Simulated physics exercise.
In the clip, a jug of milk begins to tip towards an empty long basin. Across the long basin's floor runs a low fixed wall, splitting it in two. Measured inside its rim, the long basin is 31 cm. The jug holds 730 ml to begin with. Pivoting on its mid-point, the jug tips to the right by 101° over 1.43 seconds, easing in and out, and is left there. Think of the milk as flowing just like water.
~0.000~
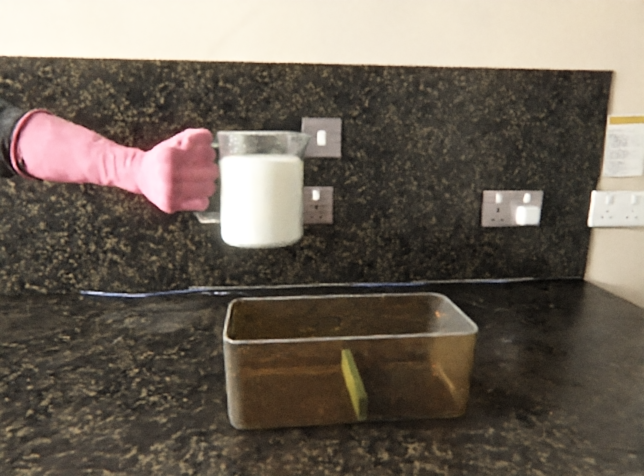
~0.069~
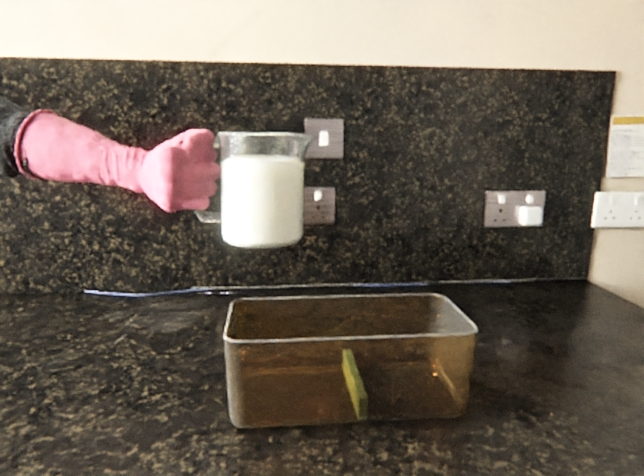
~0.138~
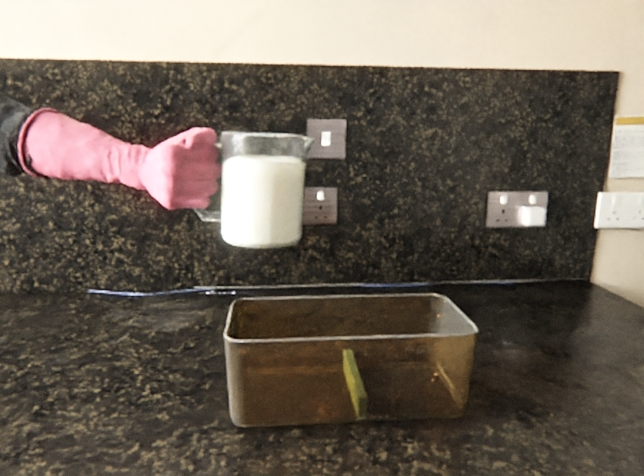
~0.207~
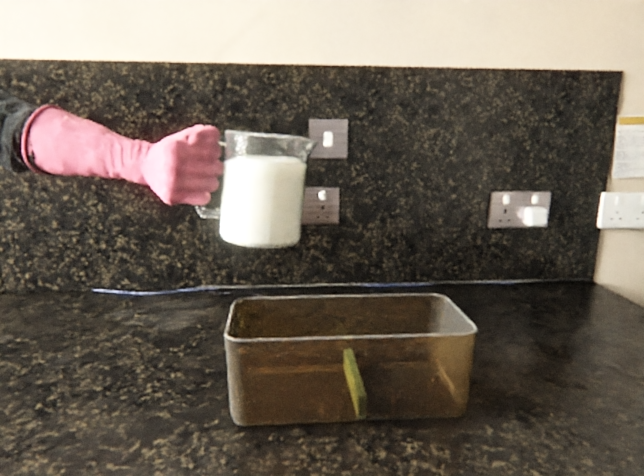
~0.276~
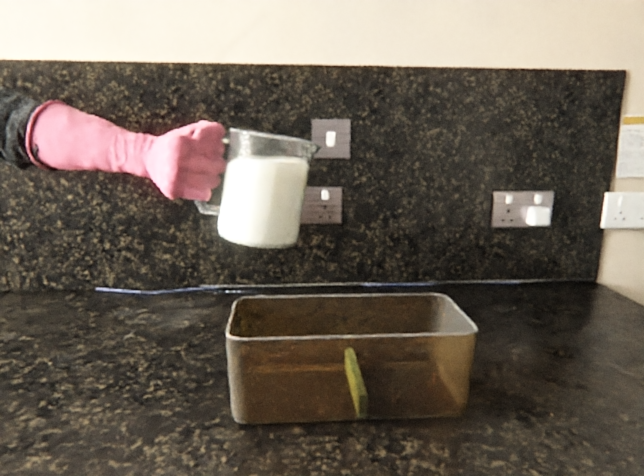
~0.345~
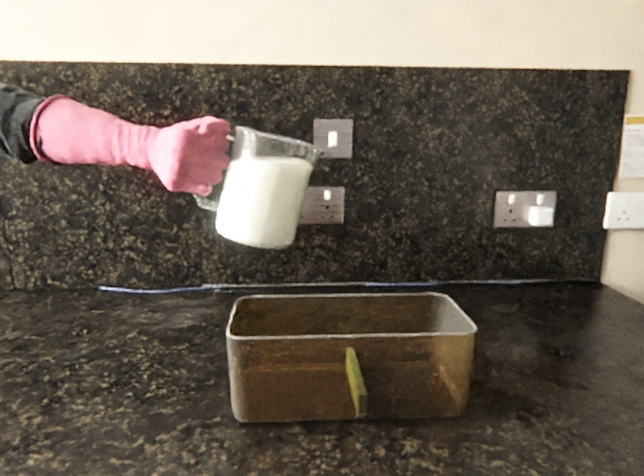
A pink-gloved hand held a glass jug of milk above an empty long basin with a small upright divider across its middle, then slowly tilted the jug a little to the right.
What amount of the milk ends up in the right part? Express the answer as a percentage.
87 %.
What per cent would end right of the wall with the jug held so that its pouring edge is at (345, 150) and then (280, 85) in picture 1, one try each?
85 then 70 %.
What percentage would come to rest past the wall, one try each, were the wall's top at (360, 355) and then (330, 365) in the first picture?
First try about 90 %, second try about 95 %.
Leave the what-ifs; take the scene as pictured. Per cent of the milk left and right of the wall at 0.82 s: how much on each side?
Left roughly 0, right roughly 1.
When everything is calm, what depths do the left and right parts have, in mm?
Depths: Left near 4 mm, right near 34 mm.
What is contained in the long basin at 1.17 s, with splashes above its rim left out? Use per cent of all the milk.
Roughly 34 per cent.
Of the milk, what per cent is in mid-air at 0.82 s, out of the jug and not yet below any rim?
It comes to about 10 percent.
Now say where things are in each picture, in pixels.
It leans 0°; its right rim is at (313, 135); the milk meets the walls at (222, 158) and (300, 159); the long basin's rim runs from (228, 320) to (460, 312); the wall's top is at (354, 372), in the first frame.
It leans 1°; its right rim is at (314, 136); the milk meets the walls at (223, 159) and (301, 160), in the second frame.
It leans 2°; its right rim is at (315, 139); the milk meets the walls at (226, 159) and (302, 160), in the third frame.
It leans 5°; its right rim is at (318, 142); the milk meets the walls at (227, 159) and (304, 160), in the fourth frame.
It leans 9°; its right rim is at (322, 146); the milk meets the walls at (230, 160) and (307, 161), in the fifth frame.
It leans 14°; its right rim is at (325, 151); the milk meets the walls at (231, 161) and (311, 162), in the sixth frame.
After 0.82 s the tilt is 62° and 90 per cent is still to pour, 0 is left of the wall and 1 right of it.
After 1.17 s the tilt is 93° and 42 per cent is still to pour, 1 is left of the wall and 34 right of it.
After 1.53 s the tilt is 101° and 7 per cent is still to pour, 6 is left of the wall and 80 right of it.
After 1.93 s the tilt is 101° and 1 per cent is still to pour, 10 is left of the wall and 88 right of it.
In the end 12 per cent lies left of the wall, 87 right of it and 1 outside.
